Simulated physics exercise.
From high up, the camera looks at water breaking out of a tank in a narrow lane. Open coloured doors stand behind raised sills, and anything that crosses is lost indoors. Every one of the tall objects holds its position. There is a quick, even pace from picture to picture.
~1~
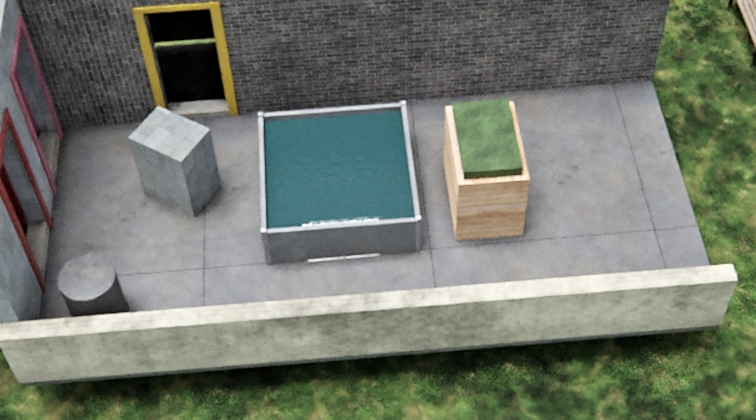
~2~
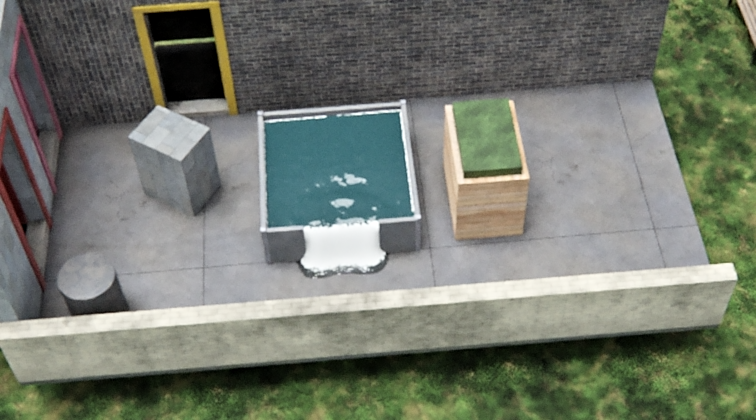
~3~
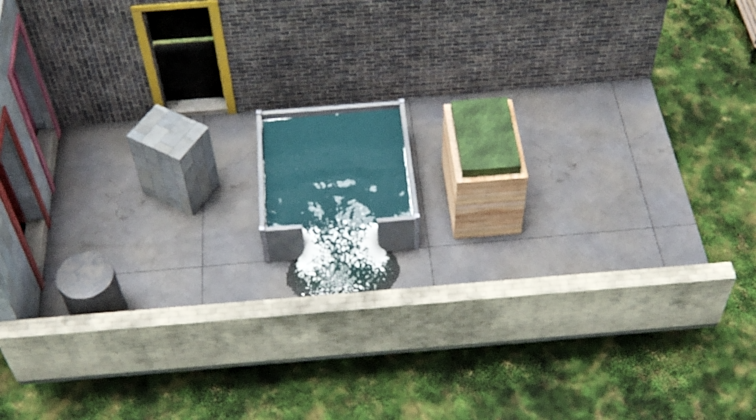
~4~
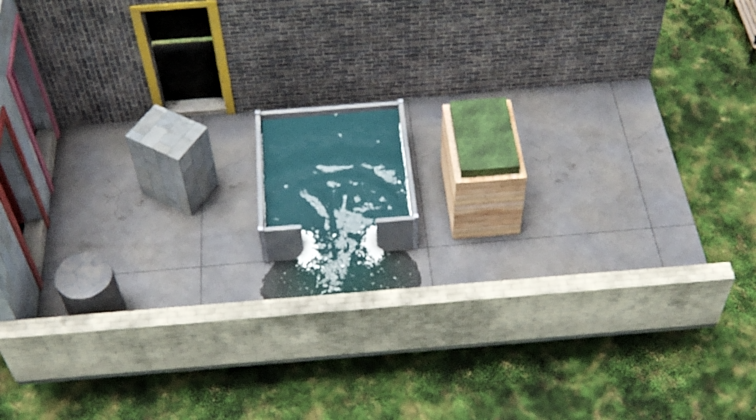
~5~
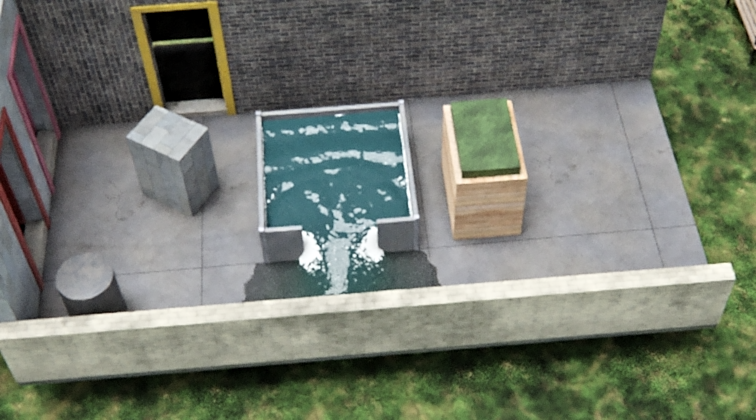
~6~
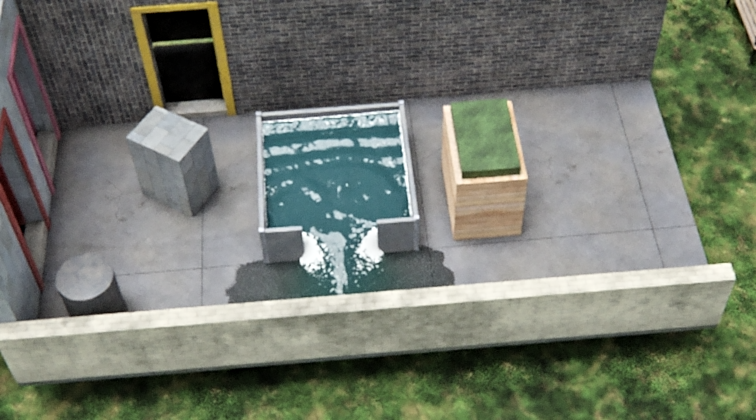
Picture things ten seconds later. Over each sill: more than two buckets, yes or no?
Red door: No, not more; pink door: No, not more; yellow door: No, not more.
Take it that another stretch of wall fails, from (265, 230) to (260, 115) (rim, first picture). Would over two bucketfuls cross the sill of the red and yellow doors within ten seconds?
The red one lets more in, the yellow one passes that mark.
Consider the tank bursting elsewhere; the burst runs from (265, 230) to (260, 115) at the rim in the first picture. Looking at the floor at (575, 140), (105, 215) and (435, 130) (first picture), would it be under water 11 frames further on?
Taking each in turn, they come out kept dry, watered, kept dry.
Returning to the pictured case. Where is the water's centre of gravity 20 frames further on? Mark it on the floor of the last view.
The water's middle lies around (314, 235).
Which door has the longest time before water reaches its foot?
Answer is the yellow one.
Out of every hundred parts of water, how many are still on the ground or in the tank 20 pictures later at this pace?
Estimate: 94 per cent.
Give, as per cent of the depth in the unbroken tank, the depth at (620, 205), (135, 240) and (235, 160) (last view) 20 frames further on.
My figures are about 4, 8 and 0 percent.
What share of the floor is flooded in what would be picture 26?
About 60 in a hundred.
A moment on, water covers 15 % of the floor; the red door not reached, the pink door not reached, the yellow door not reached.
Next, water covers 40 % of the floor; the red door not reached, the pink door not reached, the yellow door not reached.
Then, water covers 60 % of the floor; the red door wet at the sill, nothing in, the pink door wet at the sill, nothing in, the yellow door not reached.
Later, water covers 75 % of the floor; the red door wet at the sill, nothing in, the pink door wet at the sill, nothing in, the yellow door wet at the sill, nothing in.
In the end, water covers 95 % of the floor; the red door wet at the sill, nothing in, the pink door wet at the sill, nothing in, the yellow door wet at the sill, nothing in.
